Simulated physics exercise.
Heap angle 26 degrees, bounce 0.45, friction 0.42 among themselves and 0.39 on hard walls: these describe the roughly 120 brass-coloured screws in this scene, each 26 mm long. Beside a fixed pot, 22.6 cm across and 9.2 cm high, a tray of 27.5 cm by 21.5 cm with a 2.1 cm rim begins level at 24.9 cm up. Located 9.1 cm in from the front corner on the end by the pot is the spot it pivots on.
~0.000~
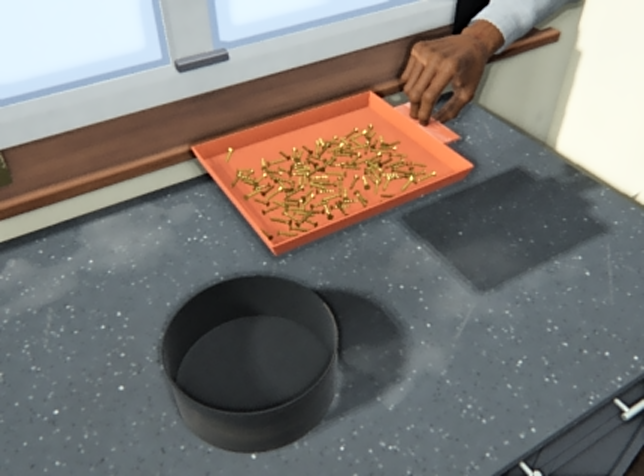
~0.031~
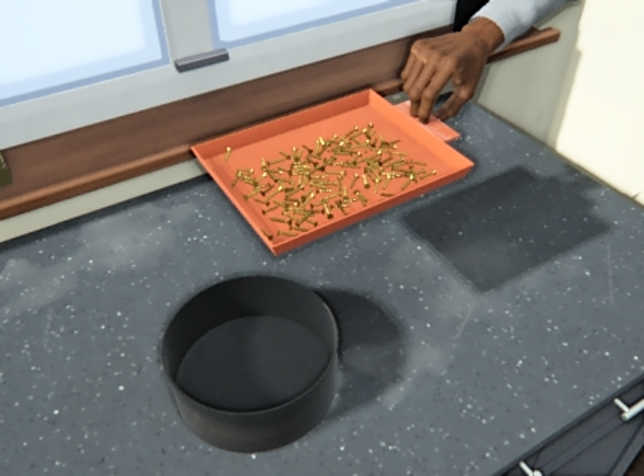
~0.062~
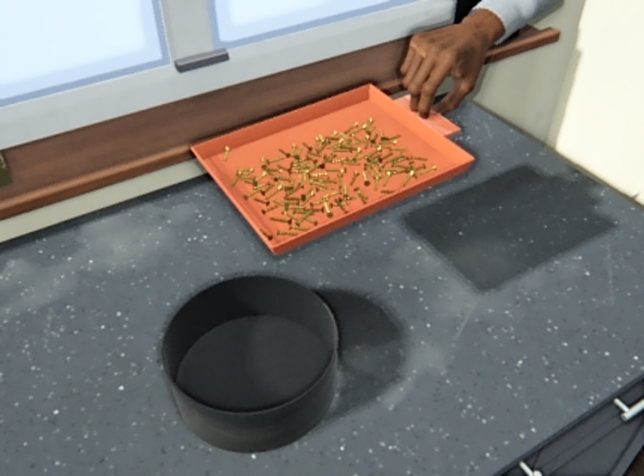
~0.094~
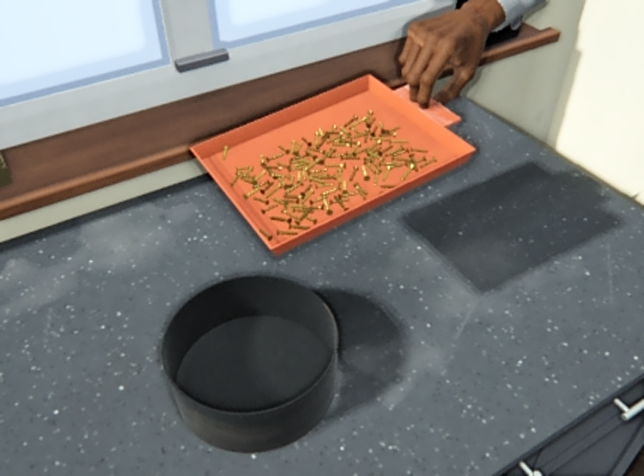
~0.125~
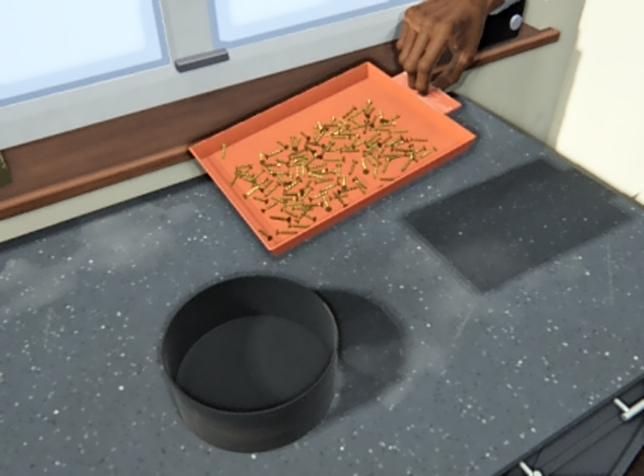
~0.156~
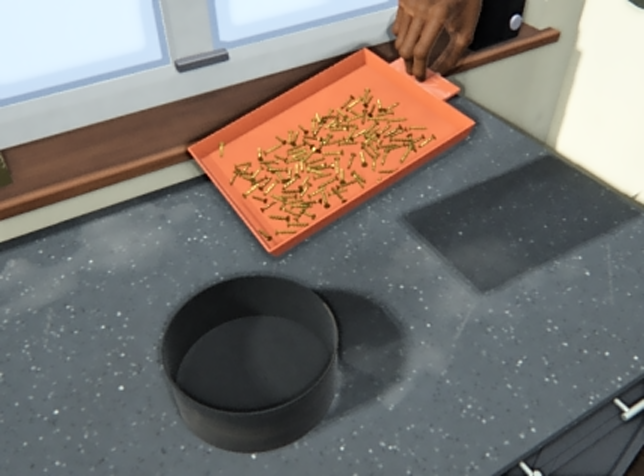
At the start, a hand holds the tab of an orange tray of small brass-coloured screws, nearly level above a dark speckled counter with a round black pot. The hand then gradually raises the tray's right side, tilting it toward its left front corner, while the pot stays still.
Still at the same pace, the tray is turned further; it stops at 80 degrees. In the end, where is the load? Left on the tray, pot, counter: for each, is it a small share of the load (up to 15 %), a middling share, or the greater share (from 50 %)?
Tray: A small share, pot: The greater share, counter: A middling share.
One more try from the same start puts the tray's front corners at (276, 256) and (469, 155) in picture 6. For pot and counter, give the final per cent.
Pot: 85, counter: 15.
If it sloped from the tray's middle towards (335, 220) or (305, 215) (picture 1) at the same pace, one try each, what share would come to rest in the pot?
I'd put it at about 75 per cent for the first tilt and about 100 per cent for the second.
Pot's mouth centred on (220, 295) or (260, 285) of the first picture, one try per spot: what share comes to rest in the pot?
I'd say some 70 per cent for the first and some 40 per cent for the second.
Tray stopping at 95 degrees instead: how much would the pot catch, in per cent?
70 %.
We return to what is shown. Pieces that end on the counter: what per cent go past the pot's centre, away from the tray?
90 %.
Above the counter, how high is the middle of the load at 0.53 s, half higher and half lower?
About 26 centimetres.
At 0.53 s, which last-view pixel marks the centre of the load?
Roughly (240, 206).
Then, at 0.38 s, tilt 48 degrees; the tray holds 100 %, the pot 0 %.
After 0.53 s, tilt 71 degrees; the tray holds 95 %, the pot 0 %.
After 0.80 s, tilt 80 degrees; the tray holds 15 %, the pot 55 %.
At rest (2.2 s), tray 5 %, pot 65 %, counter 30 %.
